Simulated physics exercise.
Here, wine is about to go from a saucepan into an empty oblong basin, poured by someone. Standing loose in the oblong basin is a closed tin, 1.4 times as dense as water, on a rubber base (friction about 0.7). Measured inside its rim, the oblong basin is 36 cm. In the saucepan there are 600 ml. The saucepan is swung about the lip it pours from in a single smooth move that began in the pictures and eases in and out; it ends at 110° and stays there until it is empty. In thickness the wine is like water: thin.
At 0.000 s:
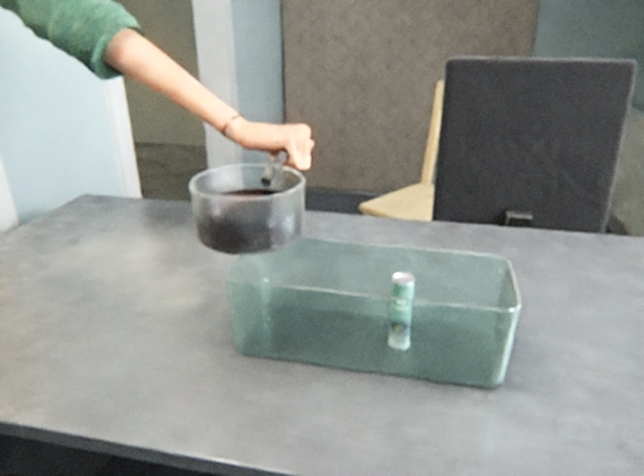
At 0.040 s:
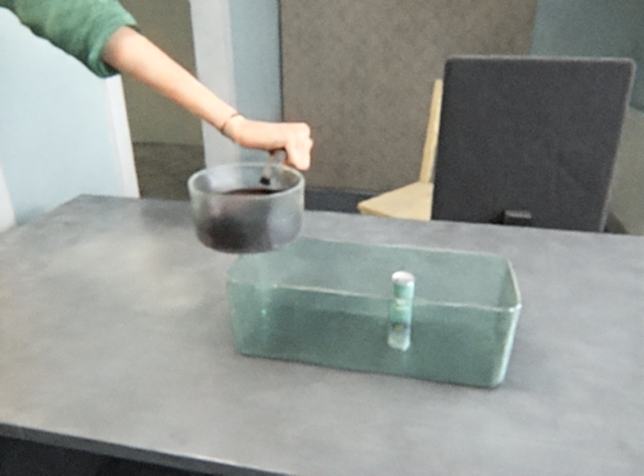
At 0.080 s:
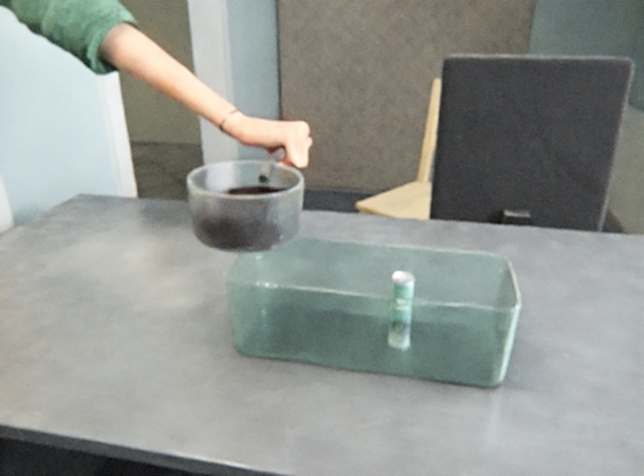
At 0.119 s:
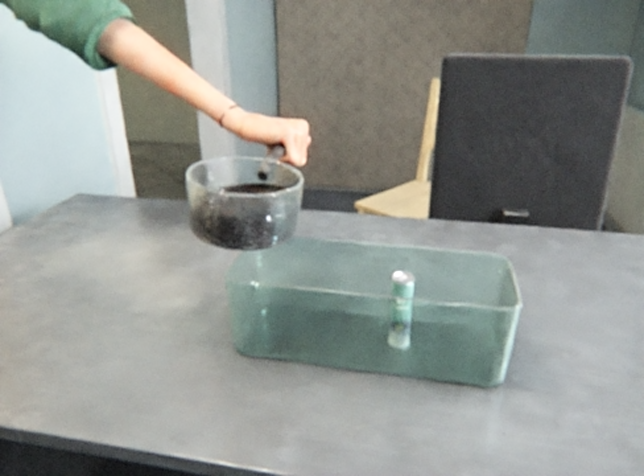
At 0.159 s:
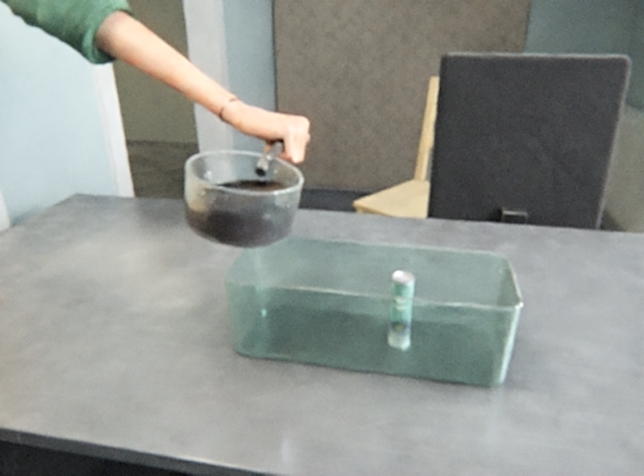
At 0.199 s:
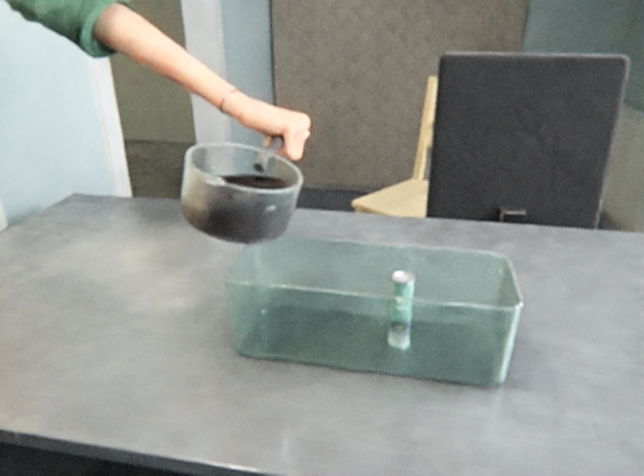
A glass pot of dark liquid, held by a hand in a green sleeve, slowly tilted a little to the right above a clear oblong basin with a small tin standing inside on a grey table.
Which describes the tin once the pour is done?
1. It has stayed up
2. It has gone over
The answer is 2.
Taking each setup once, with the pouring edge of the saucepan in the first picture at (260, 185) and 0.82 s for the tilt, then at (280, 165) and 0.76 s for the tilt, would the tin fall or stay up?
Run one: It does not tip. Run two: It tumbles.
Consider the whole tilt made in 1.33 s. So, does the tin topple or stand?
The tin stays up.
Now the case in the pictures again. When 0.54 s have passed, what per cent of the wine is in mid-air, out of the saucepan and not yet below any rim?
Around 32 in a hundred.
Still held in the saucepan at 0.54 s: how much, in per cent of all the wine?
Fraction remaining: Approx. 66 per cent.
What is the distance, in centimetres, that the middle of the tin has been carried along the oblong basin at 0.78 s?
The tin is about 1 cm from where it started.
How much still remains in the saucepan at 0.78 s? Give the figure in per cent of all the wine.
Share remaining: Approx. 8 %.
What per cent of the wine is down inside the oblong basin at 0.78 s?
Some 72 percent.
After 0.54 s the tilt is 80° and 67 per cent is still to pour; the tin stands where it began.
After 0.78 s the tilt is 109° and 8 per cent is still to pour; the tin leans 9°.
After 1.04 s the tilt is 110° and 0 per cent is still to pour; the tin lies on its side.
After 1.32 s the tilt is 110° and 0 per cent is still to pour; the tin lies on its side.
In the end the tin lies on its side.
